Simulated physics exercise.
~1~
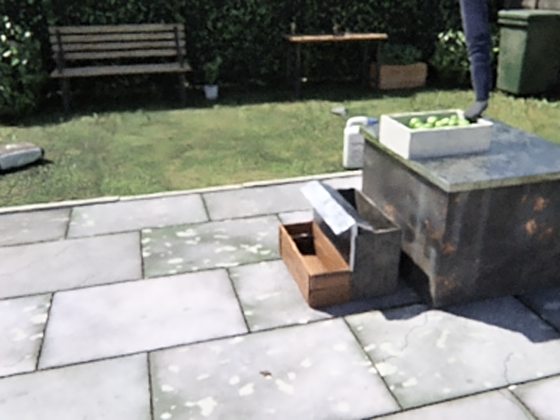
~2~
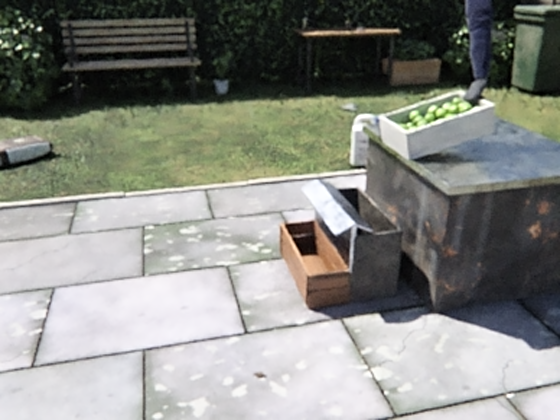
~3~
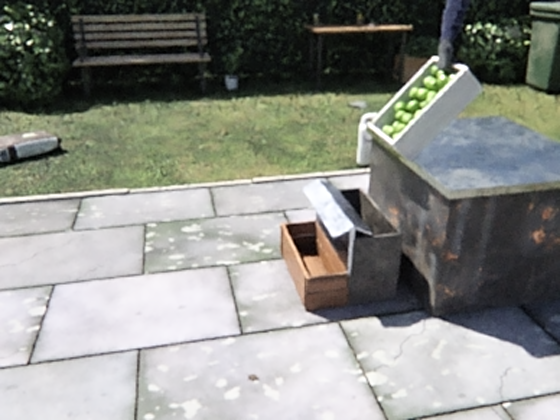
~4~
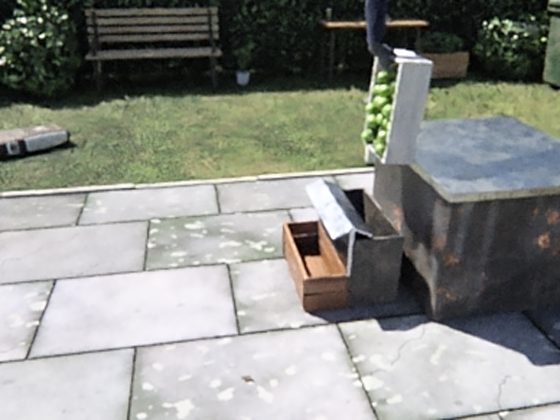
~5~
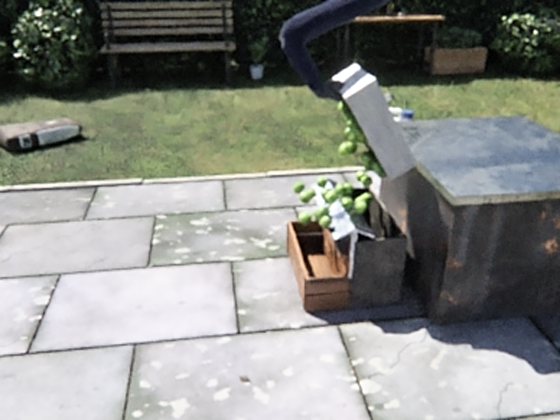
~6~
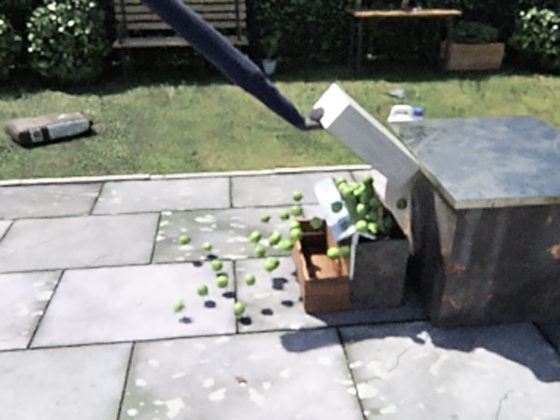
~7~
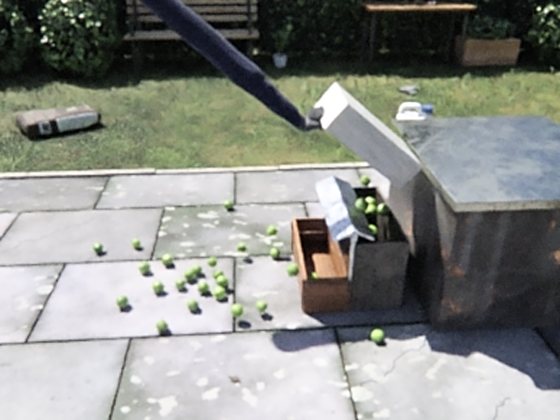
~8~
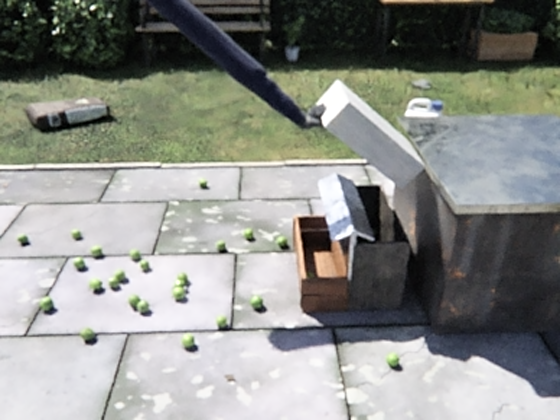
On a sunny garden patio, a dark arm tips a white crate of green apples over two boxes, many scattering across the paving.
